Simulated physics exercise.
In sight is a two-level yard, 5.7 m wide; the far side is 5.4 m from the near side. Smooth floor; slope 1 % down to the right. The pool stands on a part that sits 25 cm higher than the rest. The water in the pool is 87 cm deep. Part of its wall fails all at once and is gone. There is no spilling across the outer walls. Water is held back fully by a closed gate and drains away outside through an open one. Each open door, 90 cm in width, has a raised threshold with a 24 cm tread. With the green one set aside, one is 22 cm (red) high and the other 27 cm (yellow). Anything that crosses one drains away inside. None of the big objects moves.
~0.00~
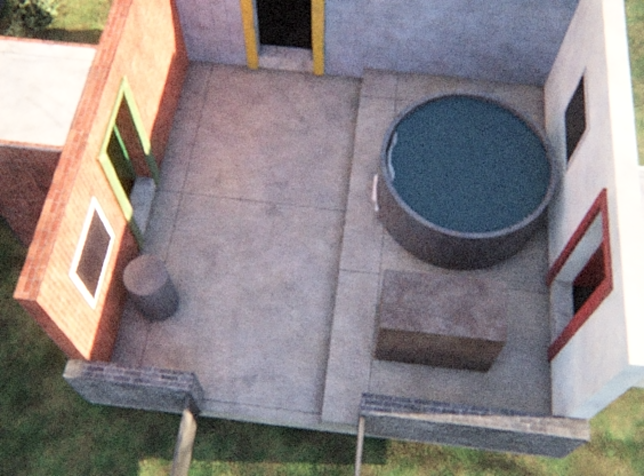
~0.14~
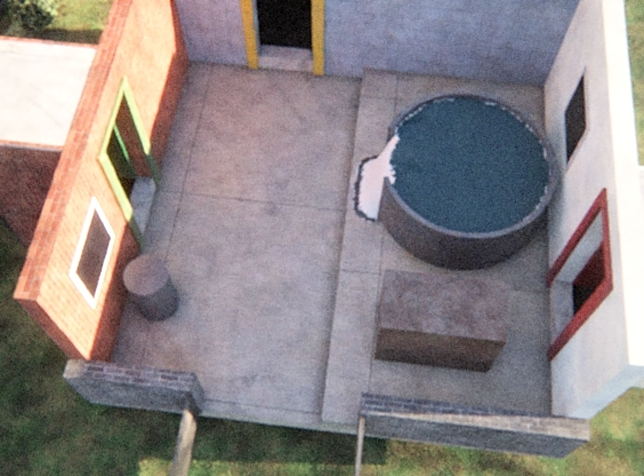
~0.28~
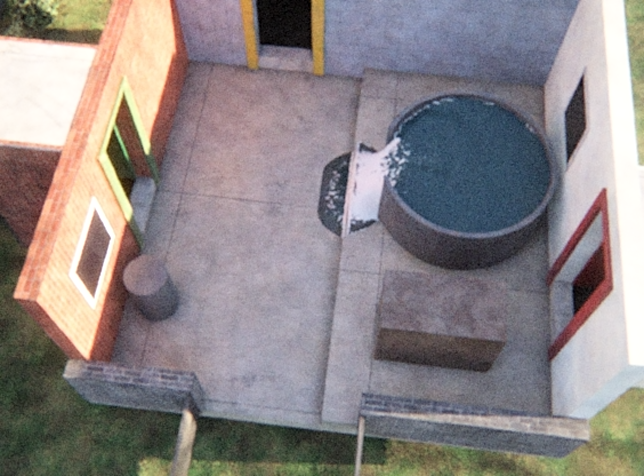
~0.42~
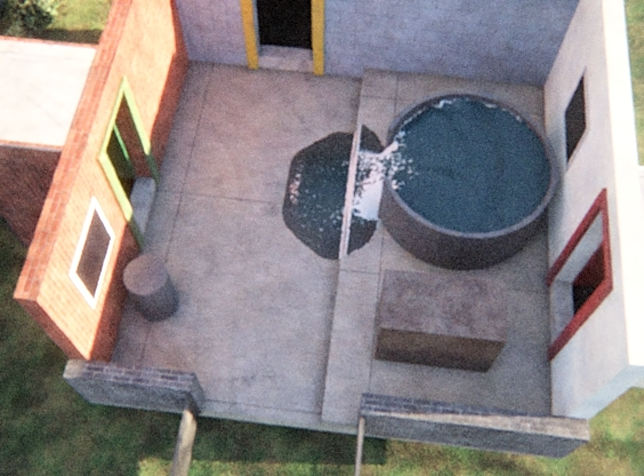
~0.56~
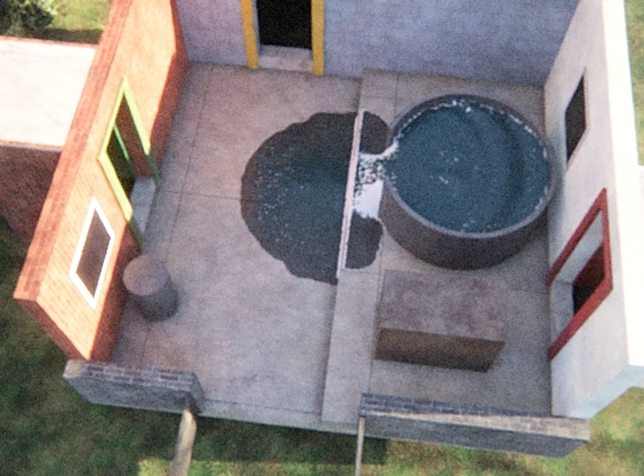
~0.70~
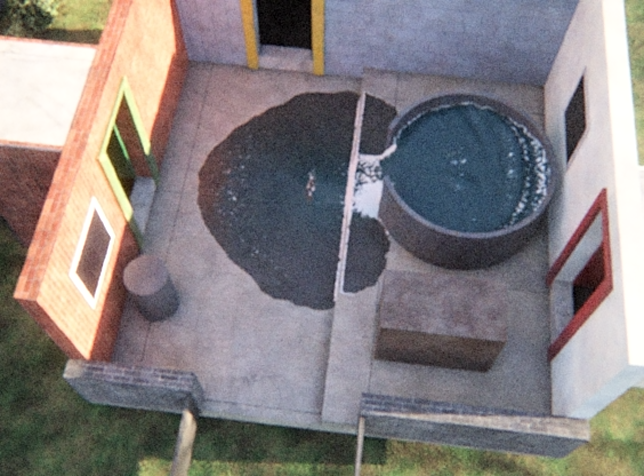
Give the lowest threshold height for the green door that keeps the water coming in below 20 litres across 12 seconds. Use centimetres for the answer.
I would say about 26 cm.
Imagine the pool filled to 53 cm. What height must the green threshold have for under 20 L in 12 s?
The step would need to be some 13.5 cm high.
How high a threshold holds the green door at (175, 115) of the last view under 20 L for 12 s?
Roughly 25 cm.
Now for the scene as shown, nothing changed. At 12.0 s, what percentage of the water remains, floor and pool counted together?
About 70 in every hundred.
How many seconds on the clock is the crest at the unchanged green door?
Around 1.8 s.
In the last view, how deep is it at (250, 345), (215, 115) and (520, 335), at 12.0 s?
About 11, 9 and 0 cm.
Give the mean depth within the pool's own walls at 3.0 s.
On average, around 42 cm.
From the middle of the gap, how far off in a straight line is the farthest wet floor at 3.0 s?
About 4.6 m.
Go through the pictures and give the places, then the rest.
The first picture shows still water, 87 cm deep, in the pool at (467, 163); the green door at (134, 176) is dry.
In the second picture, water pours out at (382, 175) and has run 0.3 m, to (359, 208); about 8 cm deep outside, 87 cm at the back.
In the third picture, water pours out at (382, 178) and has run 0.8 m, to (325, 216); about 10 cm deep outside, 87 cm at the back.
In the fourth picture, the gap is at (382, 179), the front 1.3 m out at (288, 212); the back of the pool holds 87 cm.
In the fifth picture, the front is at (249, 176), 2.0 m from the gap at (382, 178); 4.2 m2 of floor is wet, 84 cm left at the back.
In the sixth picture, the gap is at (382, 178), the front 2.6 m out at (206, 171); the back of the pool holds 76 cm; the green door at (134, 176), 3.4 m from the gap, is still 0.8 m from the nearest water.
After 1.4 s water covers 50 % of the floor, deepest (36 cm) near (366, 183); 25 cm at the green door, 0 litres in over its 25 cm threshold.
After 3.0 s water covers 55 % of the floor, deepest (30 cm) near (167, 150); 24 cm at the green door, 25 litres in over its 25 cm threshold.
After 12.0 s water covers 60 % of the floor, deepest (16 cm) near (346, 150); 13 cm at the green door, 27 litres in over its 25 cm threshold.
At the green door as built, the water arrived by 1.0 s and peaked near 36 cm at 1.8 s.
Run again over the same 12 s with other heights there, 42 litres in over 23 cm, 4 litres over 31.5 cm. The limit of 20 litres is kept from about 26 cm up.
